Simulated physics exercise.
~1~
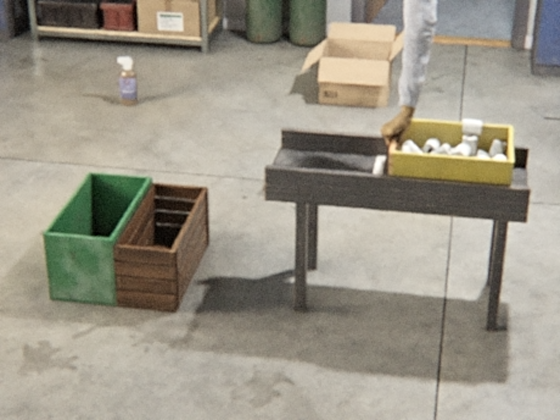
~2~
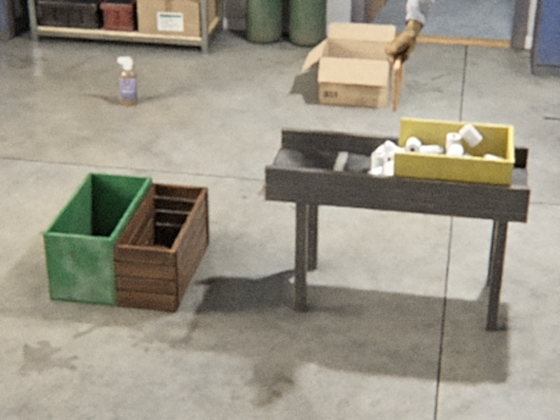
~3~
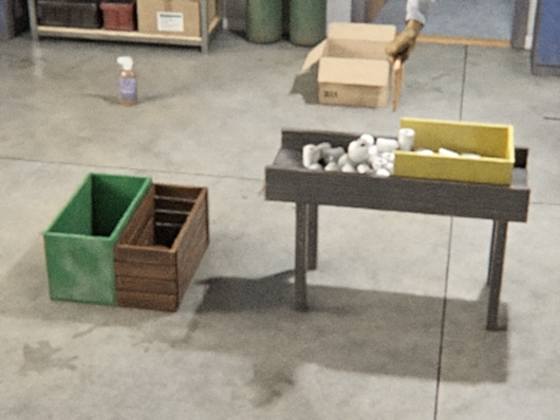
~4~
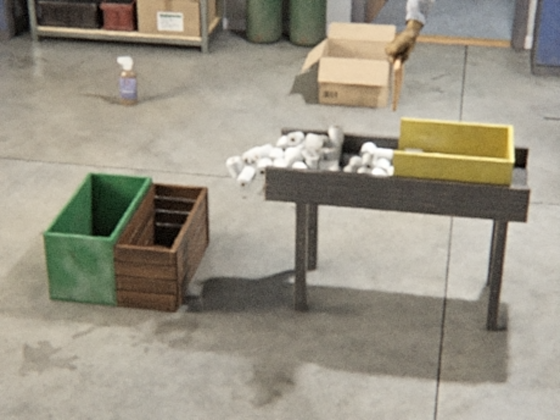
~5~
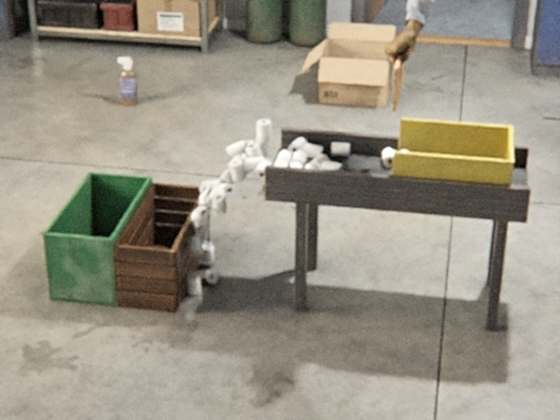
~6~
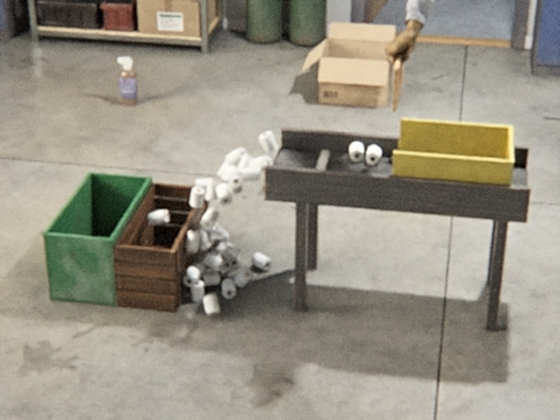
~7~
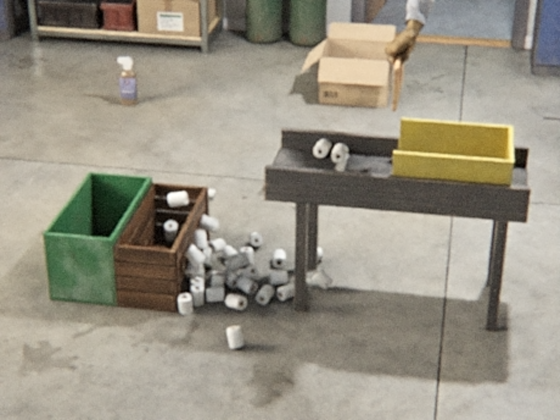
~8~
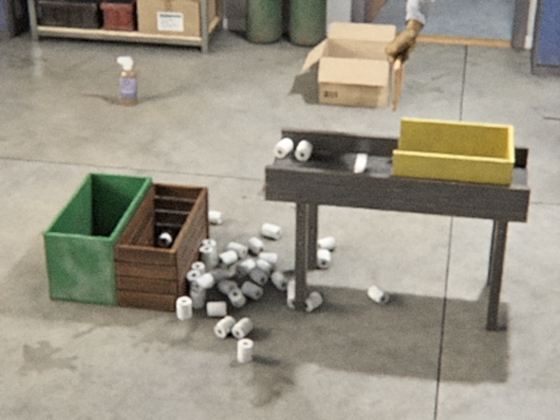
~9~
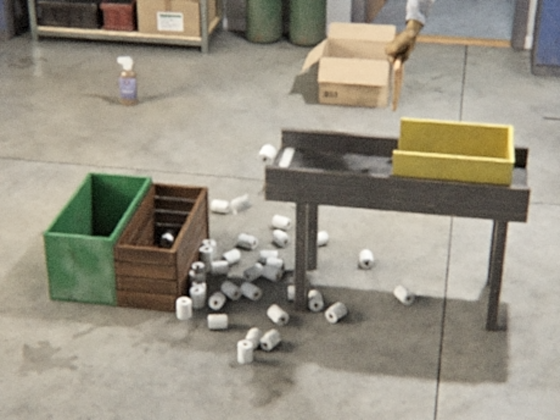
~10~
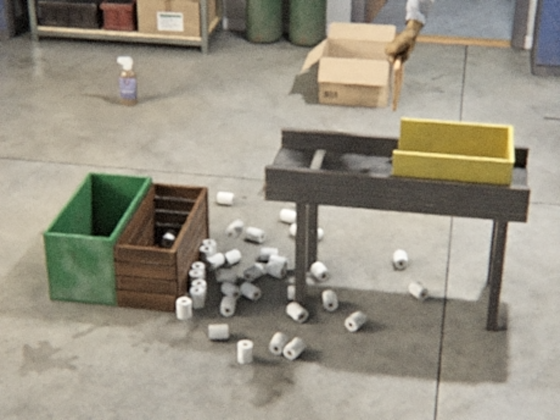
A gloved hand lifts away, and paper rolls ride left off the belt, mostly onto the floor.
